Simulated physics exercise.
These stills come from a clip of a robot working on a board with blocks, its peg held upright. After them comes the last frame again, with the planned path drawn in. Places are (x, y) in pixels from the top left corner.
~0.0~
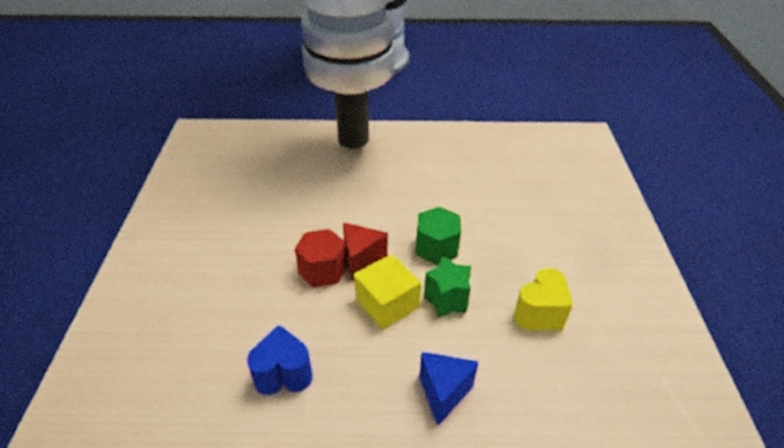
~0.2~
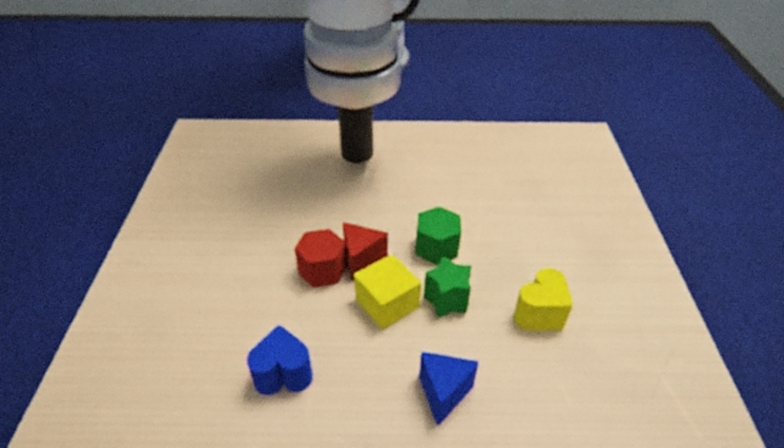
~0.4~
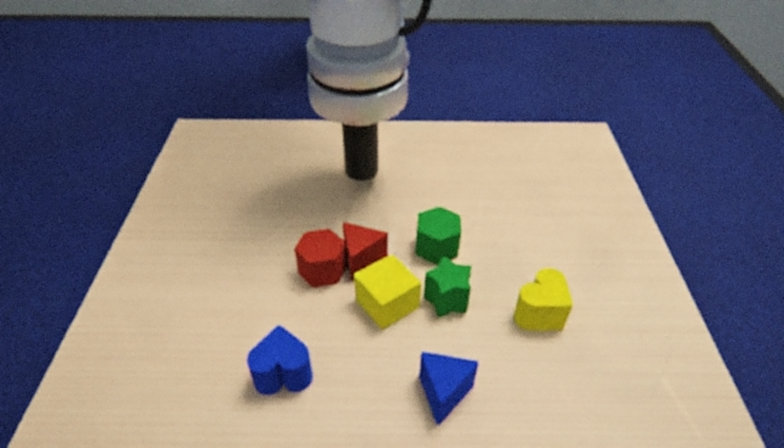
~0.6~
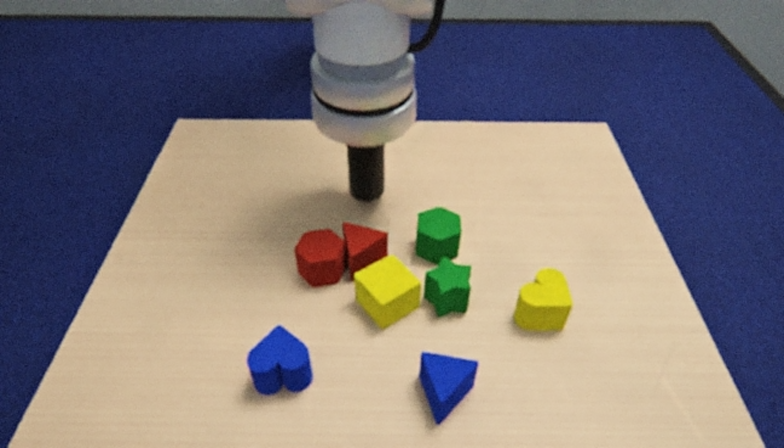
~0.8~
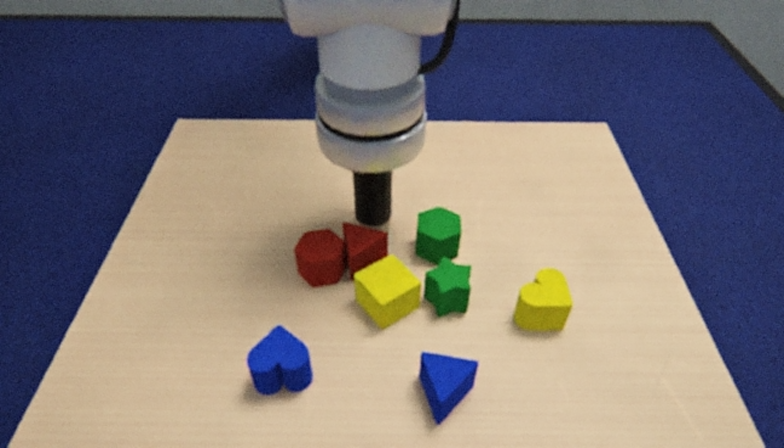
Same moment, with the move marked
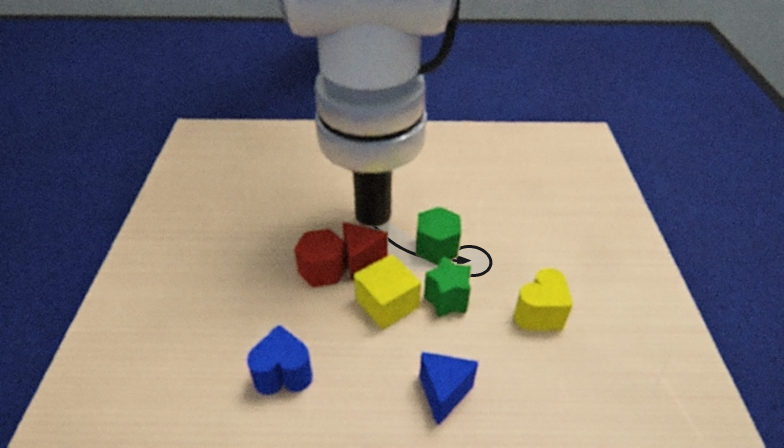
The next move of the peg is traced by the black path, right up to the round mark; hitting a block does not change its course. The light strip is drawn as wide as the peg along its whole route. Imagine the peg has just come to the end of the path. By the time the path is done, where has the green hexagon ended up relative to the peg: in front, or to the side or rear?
Final position: Ahead.
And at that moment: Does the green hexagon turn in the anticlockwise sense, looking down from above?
Yes - that is the case.
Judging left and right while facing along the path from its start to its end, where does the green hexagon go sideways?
Shifted left.
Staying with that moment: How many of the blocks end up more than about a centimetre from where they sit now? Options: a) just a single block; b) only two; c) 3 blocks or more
That would be a.
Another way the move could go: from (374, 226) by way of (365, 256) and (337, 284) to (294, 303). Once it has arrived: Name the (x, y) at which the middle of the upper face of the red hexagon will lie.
I'd say the red hexagon ends with its top centre at (253, 261).
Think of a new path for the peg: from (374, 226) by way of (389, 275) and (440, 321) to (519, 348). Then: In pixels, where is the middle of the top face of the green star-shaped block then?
It is going to be at (496, 282).
The drawn path runs from (374, 226) through (398, 246) and (432, 259) to (471, 261).
On the path given first. One third of the way, peg (398, 235); nothing pushed yet.
Two thirds of the way, peg (434, 247); green hexagon (477, 226), turned 30° anticlockwise.
At the end, peg (473, 249); red three-sided block not moved; green hexagon (514, 225), turned 35° anticlockwise.
